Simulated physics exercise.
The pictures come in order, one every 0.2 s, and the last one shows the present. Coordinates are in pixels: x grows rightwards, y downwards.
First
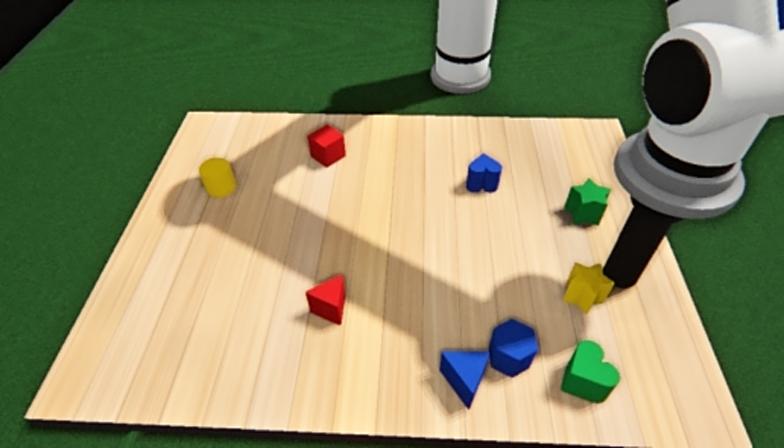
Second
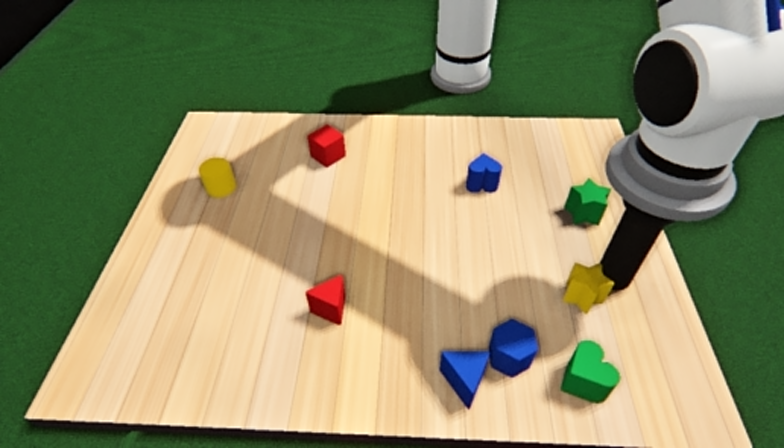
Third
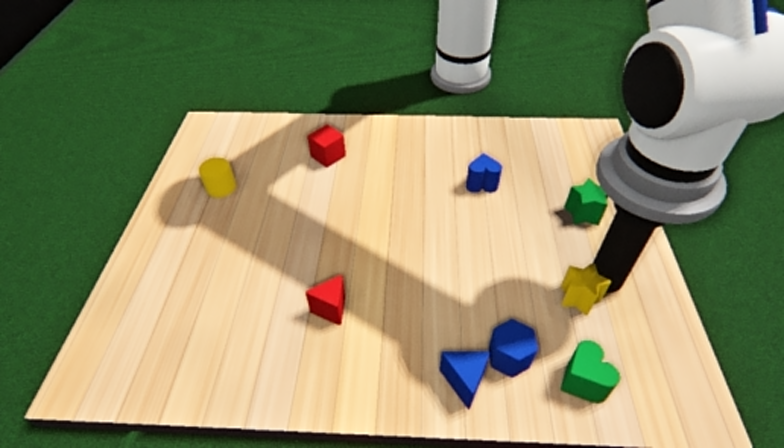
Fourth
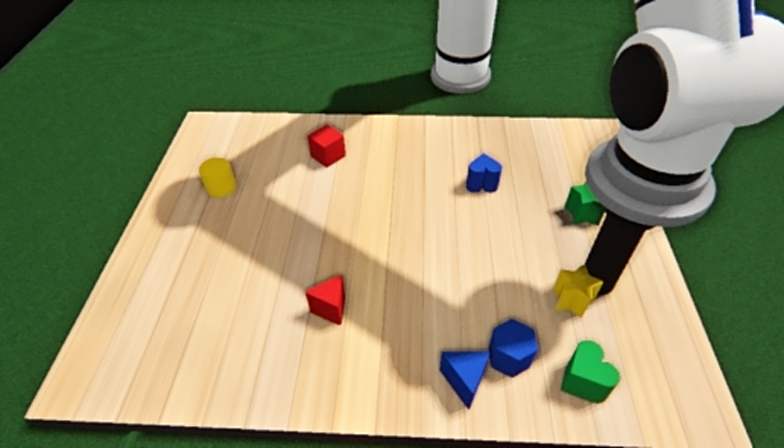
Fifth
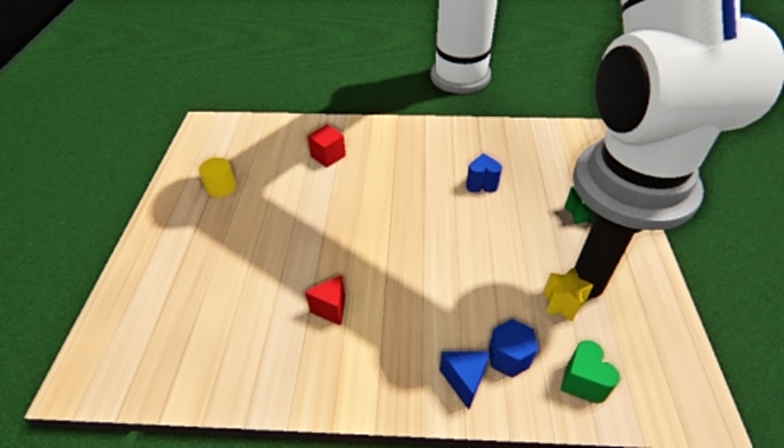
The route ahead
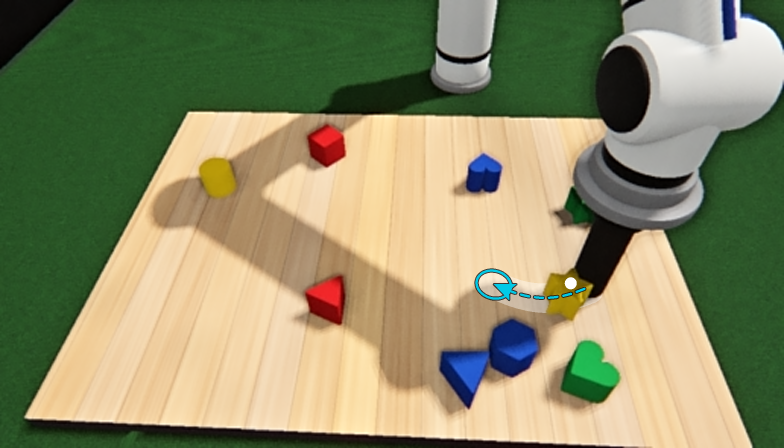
A white robot arm with a black pusher moves slowly left and slightly toward the viewer, first closing on a yellow star and then nudging it the same way. A fixed, raised view looks down on a pale wooden board over green cloth. Blue blocks sit near the star, with green ones at right, red ones left of centre and a yellow cylinder at upper left, all still.
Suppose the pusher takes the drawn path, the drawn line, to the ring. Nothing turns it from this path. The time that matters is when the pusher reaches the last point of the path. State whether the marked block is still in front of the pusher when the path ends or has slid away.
Slid away.
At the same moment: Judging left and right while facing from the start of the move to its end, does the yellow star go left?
My answer is yes.
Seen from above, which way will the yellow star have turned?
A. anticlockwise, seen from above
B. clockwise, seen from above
I'll go with A - anticlockwise, seen from above.
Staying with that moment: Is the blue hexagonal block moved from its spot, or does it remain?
Stays put.
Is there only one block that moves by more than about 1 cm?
It seems so.
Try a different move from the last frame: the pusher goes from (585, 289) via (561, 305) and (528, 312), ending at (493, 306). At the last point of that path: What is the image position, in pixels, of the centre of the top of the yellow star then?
Its top face will be centred at roughly (491, 314).
The drawn path runs from (585, 289) over (556, 297) and (524, 295) to (494, 284); the dot is on the yellow star.
What follows on the original path. One third of the way, pusher (558, 292); yellow star (542, 293).
Two thirds of the way, pusher (525, 291); yellow star (519, 300), turned 30° anticlockwise.
At the end, pusher (495, 280); blue hexagonal block not moved; yellow star (514, 299), turned 45° anticlockwise.
